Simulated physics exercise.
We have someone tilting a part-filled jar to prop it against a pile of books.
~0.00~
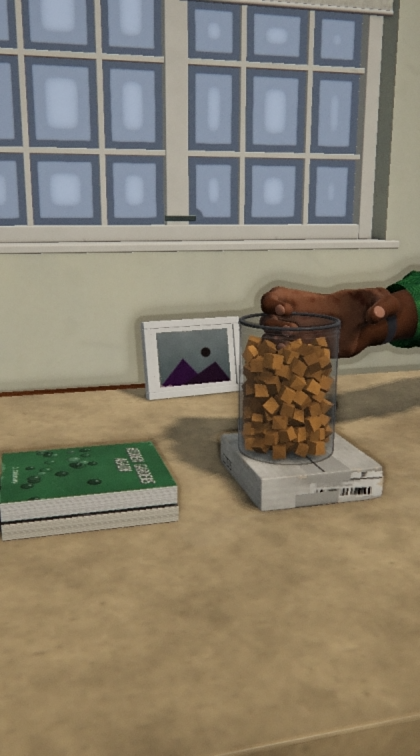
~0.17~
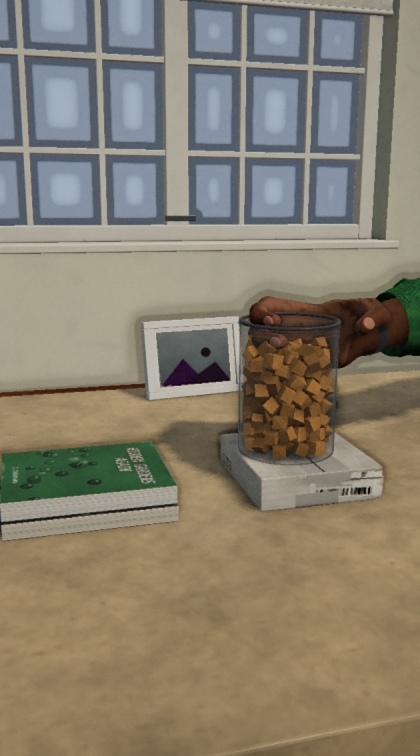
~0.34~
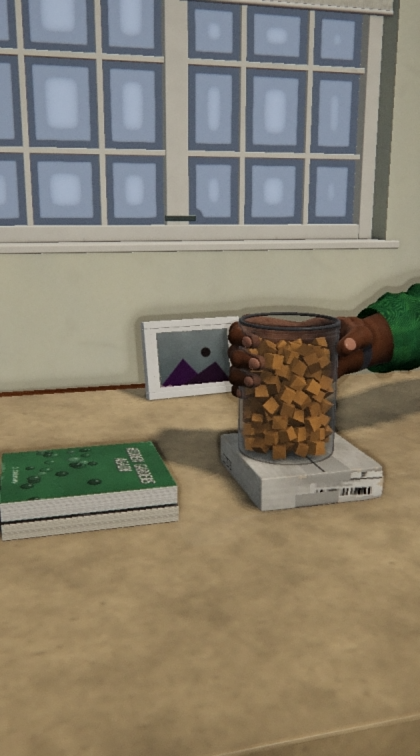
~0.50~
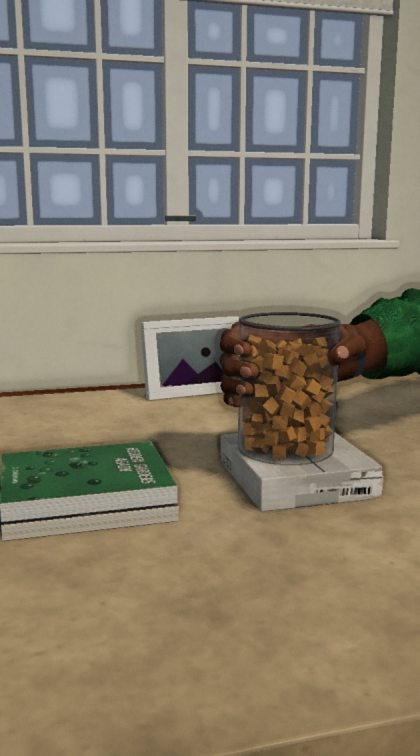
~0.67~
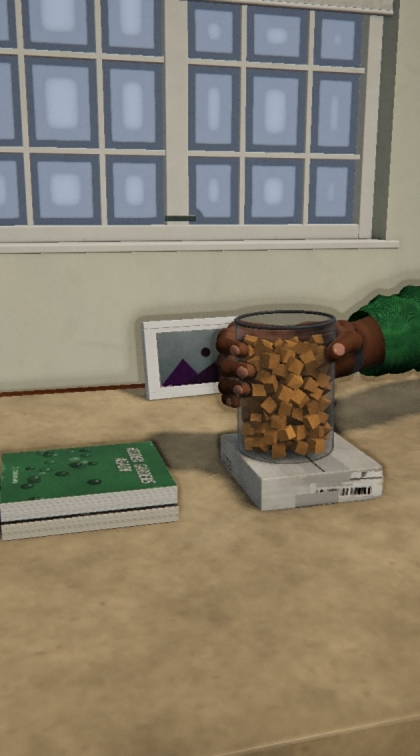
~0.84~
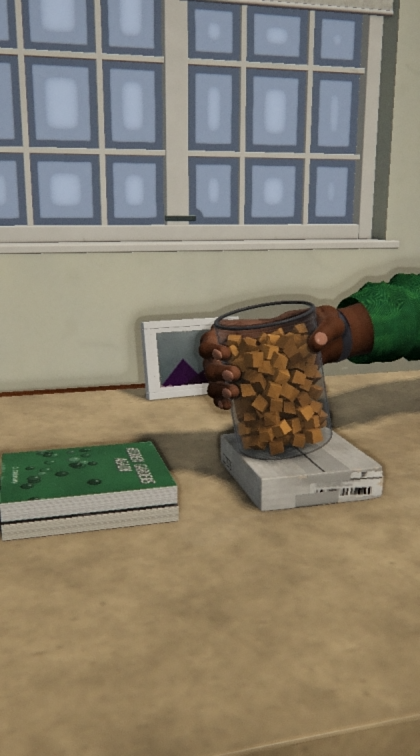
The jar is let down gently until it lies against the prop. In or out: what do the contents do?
I bet the contents overflow at that angle.
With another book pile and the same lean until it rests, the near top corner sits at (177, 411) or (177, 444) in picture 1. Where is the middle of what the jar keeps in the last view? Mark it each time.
The middle comes to rest at (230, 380) the first time and at (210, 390) the second time.
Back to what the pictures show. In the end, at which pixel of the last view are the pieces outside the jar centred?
The middle ends up near (70, 463) in the last picture.
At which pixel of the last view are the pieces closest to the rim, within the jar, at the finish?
Looks like they settle around (105, 451) in the last picture.
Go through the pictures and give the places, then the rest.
The first frame shows jar (287, 385), three quarters full of croutons; book pile (85, 477), its top about level with the jar's foot.
The second frame shows jar (287, 385), upright; rim (243, 323); top of the contents (293, 349).
The third frame shows jar (287, 385), upright; rim (243, 323); book pile (85, 477).
The fourth frame shows jar (287, 385), upright; rim (243, 323); top of the contents (293, 349).
The fifth frame shows jar (285, 384), leaning 2°; rim (238, 323); book pile (85, 477).
The sixth frame shows jar (274, 378), leaning 11°; rim (218, 326); book pile (85, 477), its top about level with the jar's foot.
By 1.48 s, the jar leans 50°; everything is still inside.
By 2.05 s, the jar leans 85°; a stray few of the croutons out of it.
By 2.53 s, the jar rests on the book pile at 90°; a small part of the croutons out of it.
When it is over (3.3 s), the jar rests on the book pile at 90°; a small part of the croutons out of it.
